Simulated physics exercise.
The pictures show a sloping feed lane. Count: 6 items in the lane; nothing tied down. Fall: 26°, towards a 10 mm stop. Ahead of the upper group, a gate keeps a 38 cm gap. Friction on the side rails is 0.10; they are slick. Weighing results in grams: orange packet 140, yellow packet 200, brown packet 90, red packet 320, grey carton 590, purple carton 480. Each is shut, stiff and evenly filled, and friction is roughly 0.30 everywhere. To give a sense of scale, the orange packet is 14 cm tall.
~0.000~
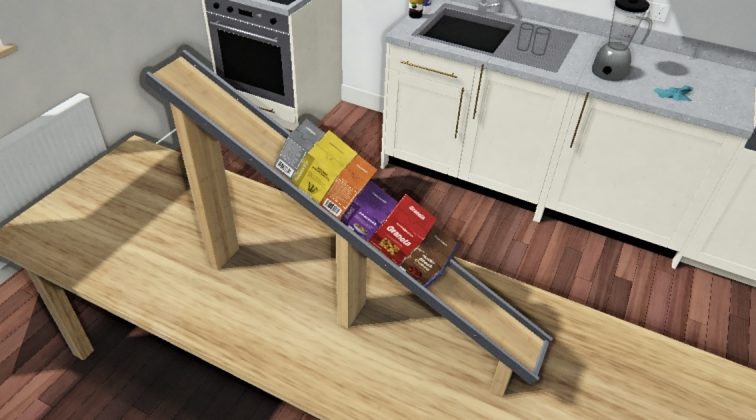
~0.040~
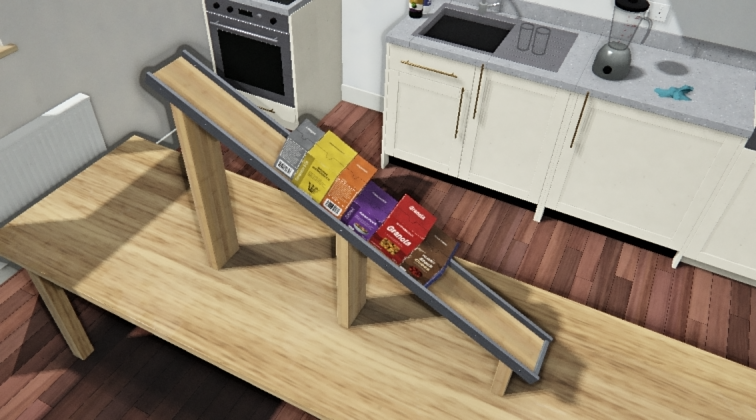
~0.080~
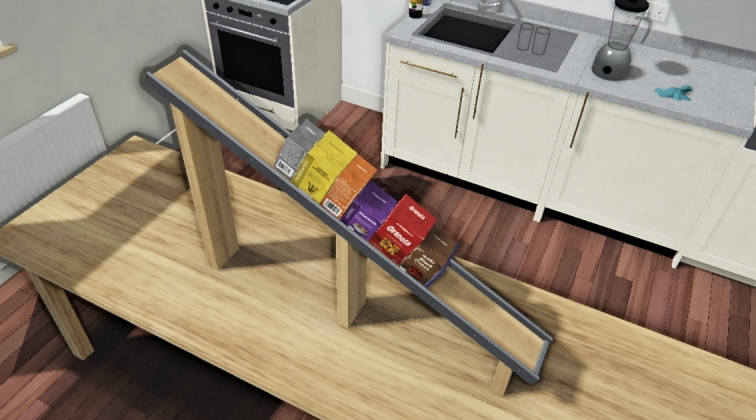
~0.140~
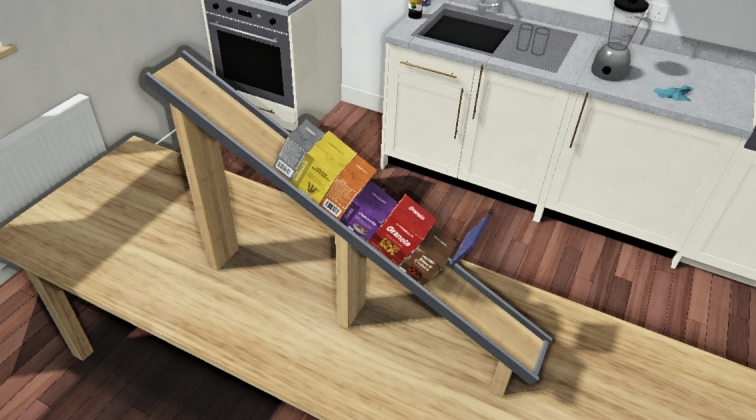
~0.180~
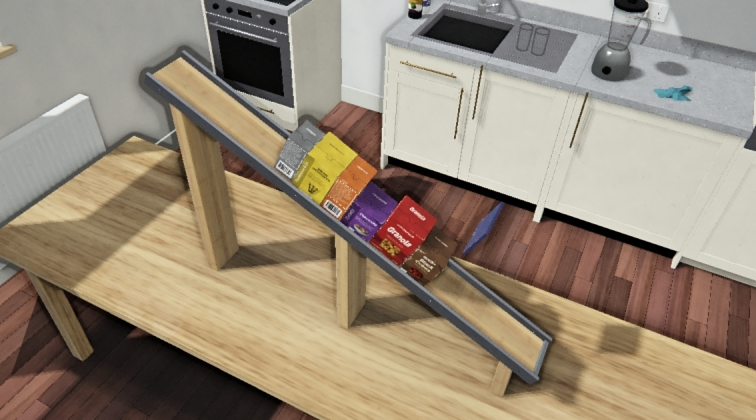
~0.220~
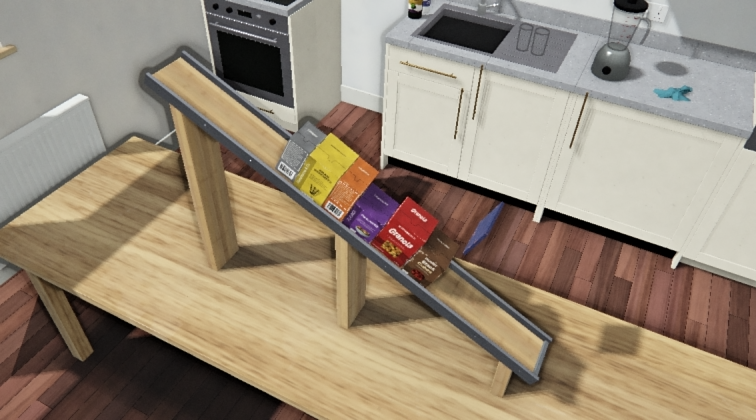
Colourful packets resting on a sloping lane in a kitchen, a dark blue panel swinging open beside them, the row shifting slightly down.
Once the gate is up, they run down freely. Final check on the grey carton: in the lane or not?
The grey carton is in the lane.
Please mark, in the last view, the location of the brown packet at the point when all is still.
Roughly at (539, 343) in the last picture.
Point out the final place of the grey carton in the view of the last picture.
At pixel (411, 238) or so, give or take.
By 0.52 s, leader 24 cm from the stop; grey carton near (337, 181).
By 0.62 s, leader 16 cm from the stop; grey carton near (359, 198).
By 0.82 s, grey carton near (414, 239); brown packet at a standstill.
When it is over (1.3 s), all 6 in the lane. In the last view, grey carton near (411, 238).
